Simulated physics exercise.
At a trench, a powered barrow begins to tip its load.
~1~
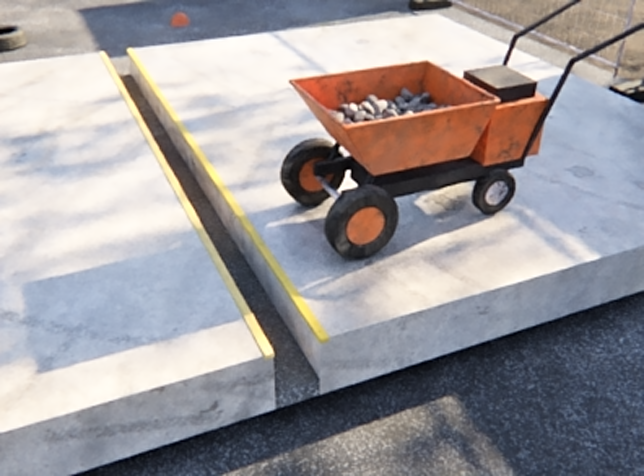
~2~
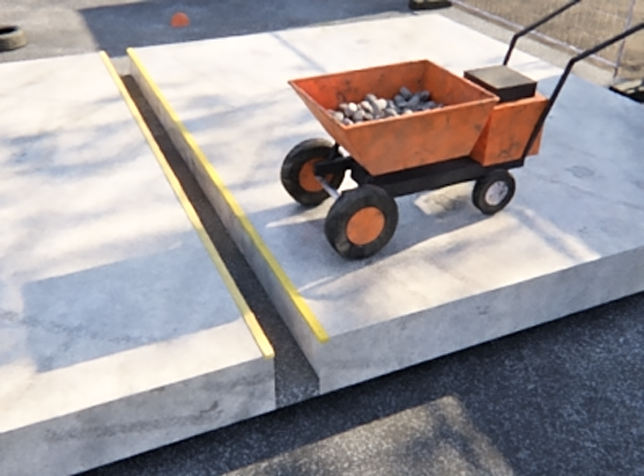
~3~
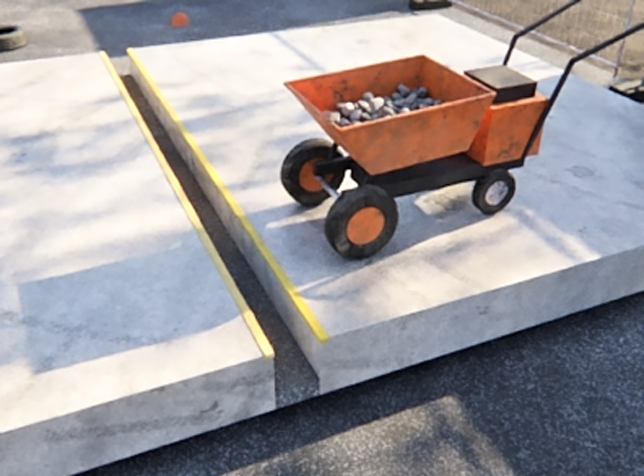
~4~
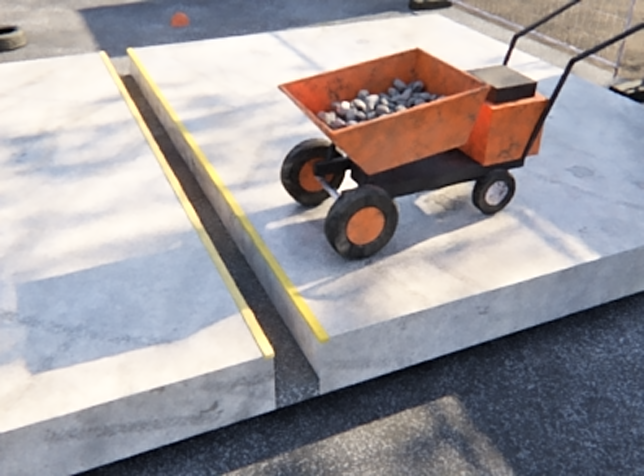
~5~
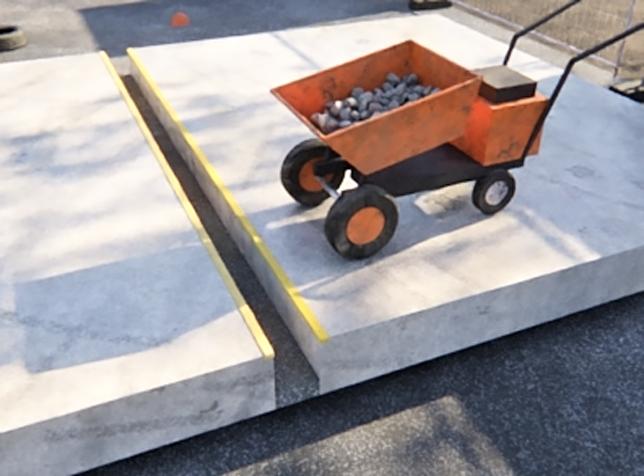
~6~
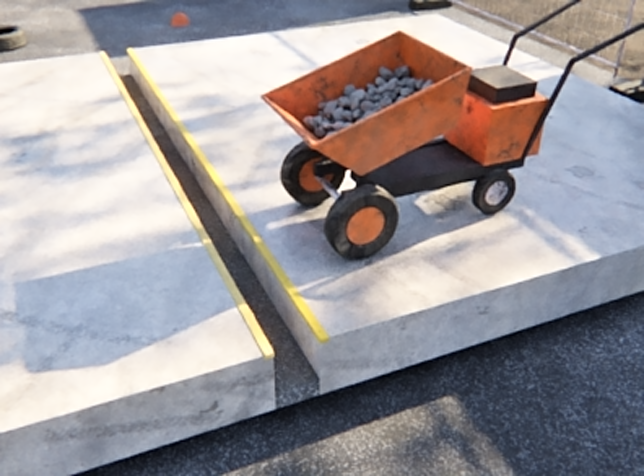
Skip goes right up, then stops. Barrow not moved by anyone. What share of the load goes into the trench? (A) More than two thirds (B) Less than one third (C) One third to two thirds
C.
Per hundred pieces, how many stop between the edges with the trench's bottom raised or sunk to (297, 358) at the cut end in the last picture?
Estimated share: Approx. 40 %.
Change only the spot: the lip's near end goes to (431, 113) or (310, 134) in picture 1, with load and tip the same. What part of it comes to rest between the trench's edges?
30 %, then 10 %.
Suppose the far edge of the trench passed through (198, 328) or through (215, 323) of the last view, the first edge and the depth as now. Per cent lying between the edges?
The share would be 100 % first and 90 % second.
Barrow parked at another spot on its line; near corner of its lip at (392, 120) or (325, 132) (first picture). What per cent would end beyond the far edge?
You'd see close to 0 per cent the first time and close to 80 per cent the next.
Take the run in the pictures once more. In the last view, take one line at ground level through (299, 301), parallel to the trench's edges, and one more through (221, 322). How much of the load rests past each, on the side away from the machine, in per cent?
Around 100 per cent for the first, and 30 per cent for the second.
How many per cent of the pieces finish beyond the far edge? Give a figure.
I'd put it at some 50 per cent of the load.
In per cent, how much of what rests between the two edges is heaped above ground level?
I'd say around 0 percent.
Soon, skip tipped steeply; all in the skip.
A while on, skip tipped right over; nearly all in the skip; a small part in or heaped over the trench; a stray few beyond it; a stray few falling.
Towards the end, skip tipped right over; about a quarter in the skip; about a quarter in or heaped over the trench; about half beyond it.
Finally, skip tipped right over; about half in or heaped over the trench; about half beyond it.
